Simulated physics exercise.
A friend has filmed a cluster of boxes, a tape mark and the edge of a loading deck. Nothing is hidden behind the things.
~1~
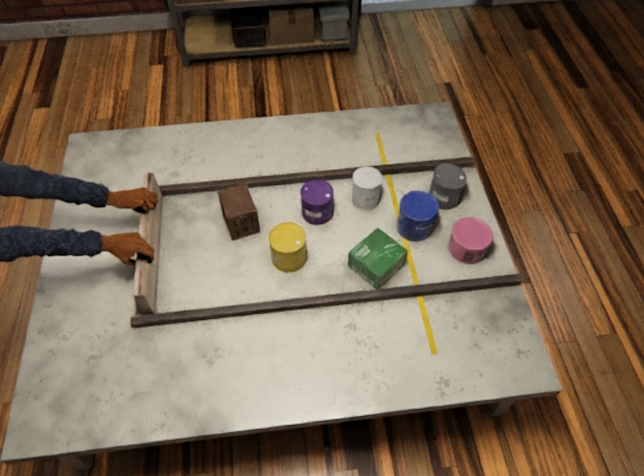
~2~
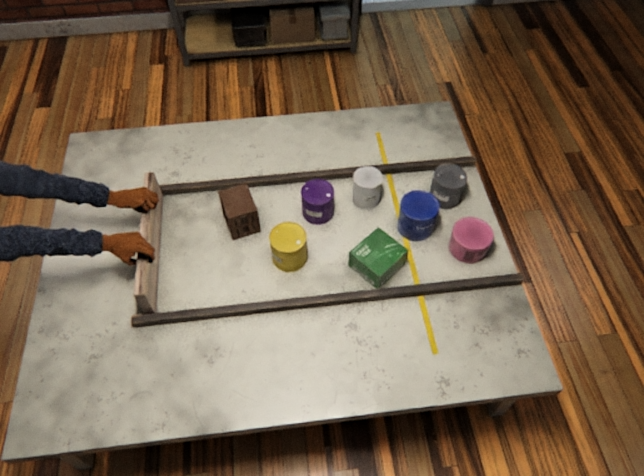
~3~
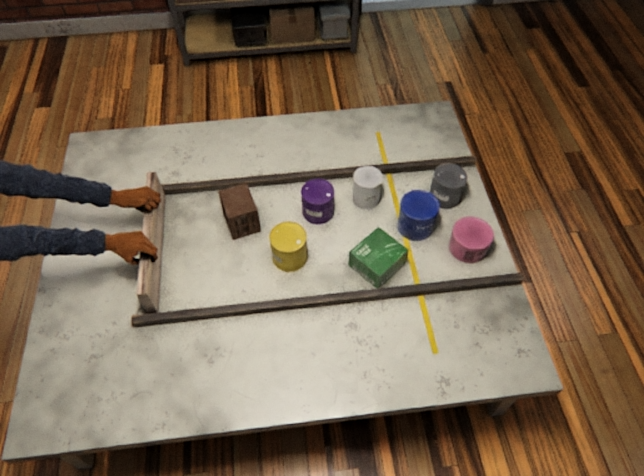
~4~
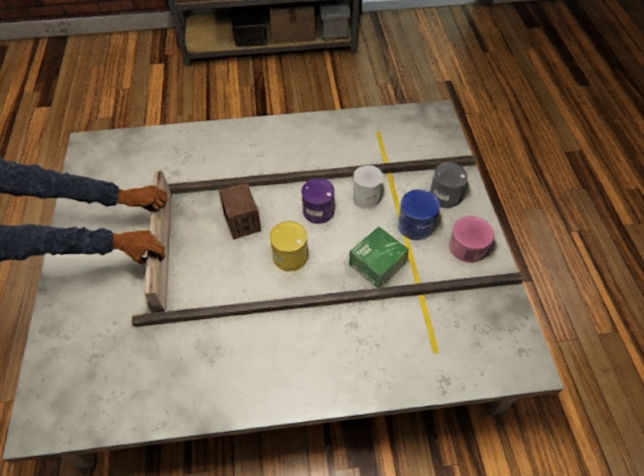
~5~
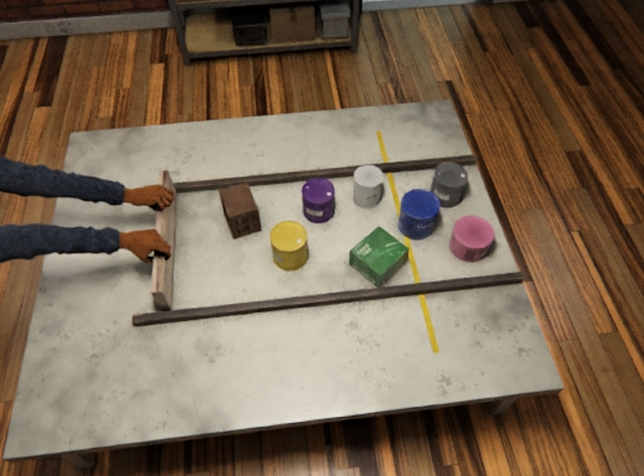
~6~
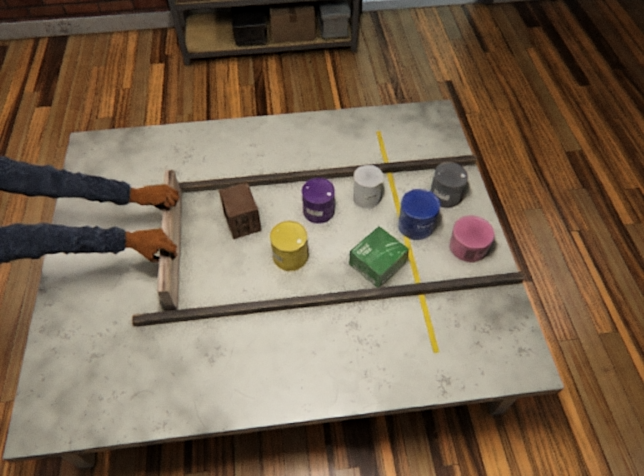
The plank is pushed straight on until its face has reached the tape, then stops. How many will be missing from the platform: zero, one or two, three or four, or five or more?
The number that fall off is zero.
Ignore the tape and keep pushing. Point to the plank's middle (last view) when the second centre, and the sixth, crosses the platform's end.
First at (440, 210), next at (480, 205).
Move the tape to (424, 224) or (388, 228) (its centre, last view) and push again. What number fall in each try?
It would be 1 and 0.
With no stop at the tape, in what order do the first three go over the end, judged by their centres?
They are the grey canister, then the pink pail, then the blue pail.
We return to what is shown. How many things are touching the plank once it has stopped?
The number is 2.
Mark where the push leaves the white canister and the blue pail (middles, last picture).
Near (444, 168) and (458, 216).
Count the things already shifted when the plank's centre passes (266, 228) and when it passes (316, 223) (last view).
First 1, then 4.
Soon after, none off yet; pink pail at rest near (471, 239); grey canister at rest near (448, 185); blue pail at rest near (418, 215).
At rest, the number that fall off is zero.
